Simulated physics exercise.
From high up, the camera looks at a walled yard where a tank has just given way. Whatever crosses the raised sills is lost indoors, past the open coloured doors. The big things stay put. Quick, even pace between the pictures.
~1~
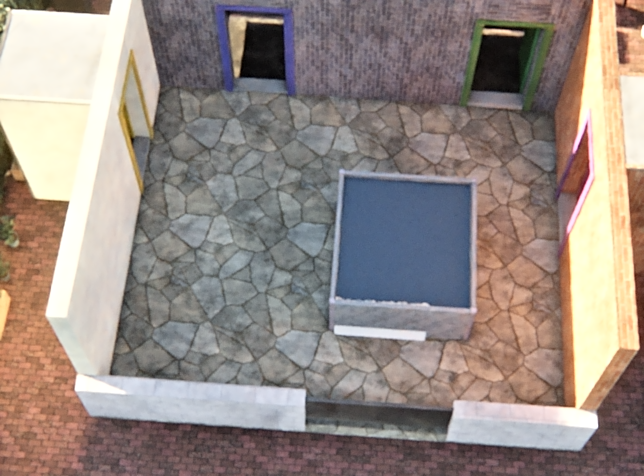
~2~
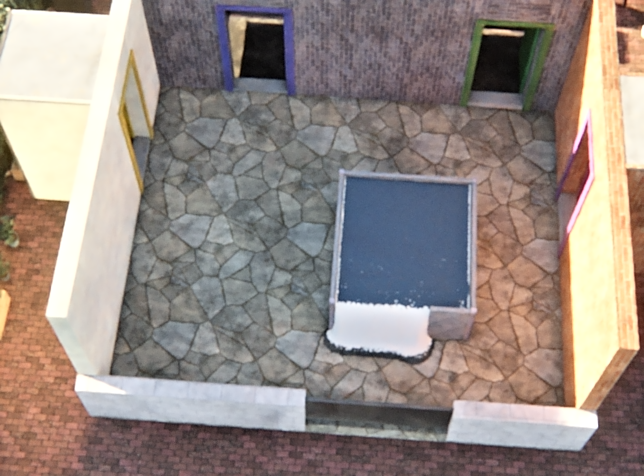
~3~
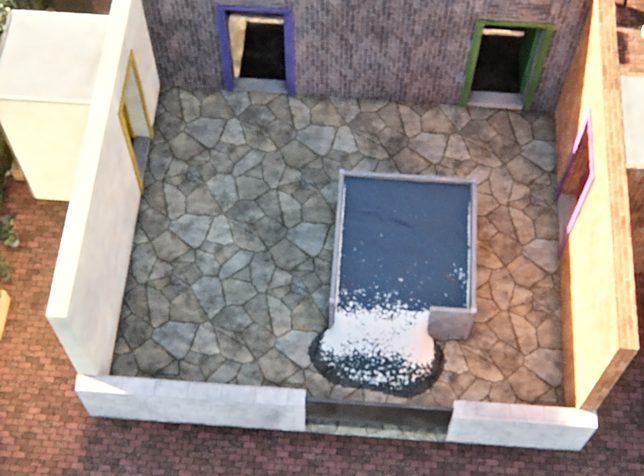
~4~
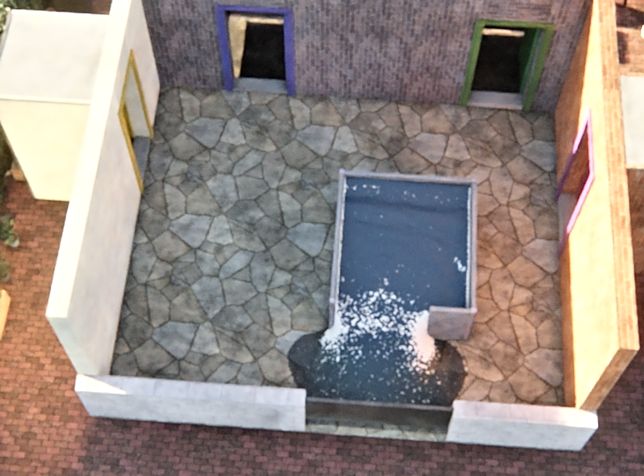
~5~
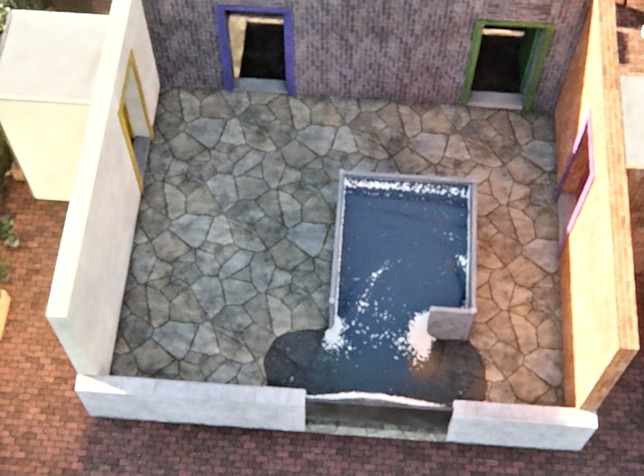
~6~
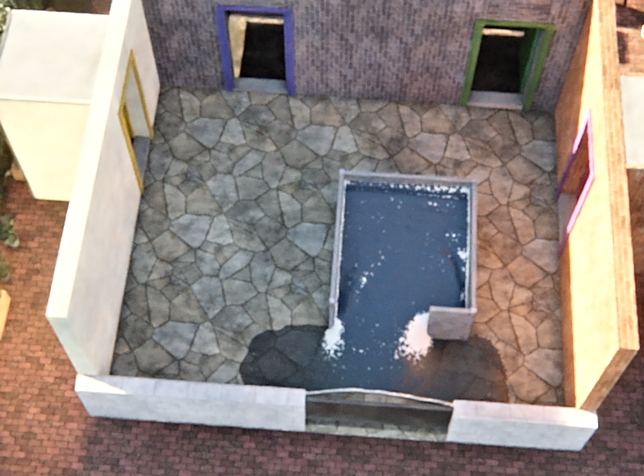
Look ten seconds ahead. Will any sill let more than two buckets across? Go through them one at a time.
Purple door: Not over the line on that one; blue door: Over the line on that one; yellow door: Not over the line on that one; green door: Over the line on that one.
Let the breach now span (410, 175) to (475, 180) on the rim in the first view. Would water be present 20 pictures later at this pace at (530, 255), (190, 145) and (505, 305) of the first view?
One by one: Waterlogged; waterlogged; waterlogged.
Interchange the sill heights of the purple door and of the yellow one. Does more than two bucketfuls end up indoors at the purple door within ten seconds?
Then: The purple one goes over.
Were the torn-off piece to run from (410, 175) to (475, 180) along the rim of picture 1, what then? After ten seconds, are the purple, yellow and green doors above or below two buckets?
Result - purple door: Within bounds; yellow door: Beyond the limit; green door: Beyond the limit.
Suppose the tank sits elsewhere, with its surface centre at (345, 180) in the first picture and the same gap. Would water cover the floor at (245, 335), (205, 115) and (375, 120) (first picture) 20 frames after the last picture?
Spot one is touched, spot two is touched, spot three is not touched.
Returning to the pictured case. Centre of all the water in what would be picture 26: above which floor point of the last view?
Roughly (356, 296).
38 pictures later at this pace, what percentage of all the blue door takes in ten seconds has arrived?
I make it 45 per cent.
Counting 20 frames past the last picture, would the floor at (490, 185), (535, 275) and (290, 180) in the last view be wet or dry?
In turn, the points end up soaked, soaked and high and dry.
A moment on, water covers 25 % of the floor; the purple door not reached, the blue door not reached, the yellow door not reached, the green door not reached.
Next, water covers 40 % of the floor; the purple door wet at the sill, nothing in, the blue door not reached, the yellow door not reached, the green door not reached.
Then, water covers 70 % of the floor; the purple door wet at the sill, nothing in, the blue door not reached, the yellow door wet at the sill, nothing in, the green door under two buckets in.
Later, water covers 95 % of the floor; the purple door wet at the sill, nothing in, the blue door over two buckets in, the yellow door wet at the sill, nothing in, the green door far over two buckets in.
In the end, water covers 100 % of the floor; the purple door wet at the sill, nothing in, the blue door far over two buckets in, the yellow door under two buckets in, the green door far over two buckets in.
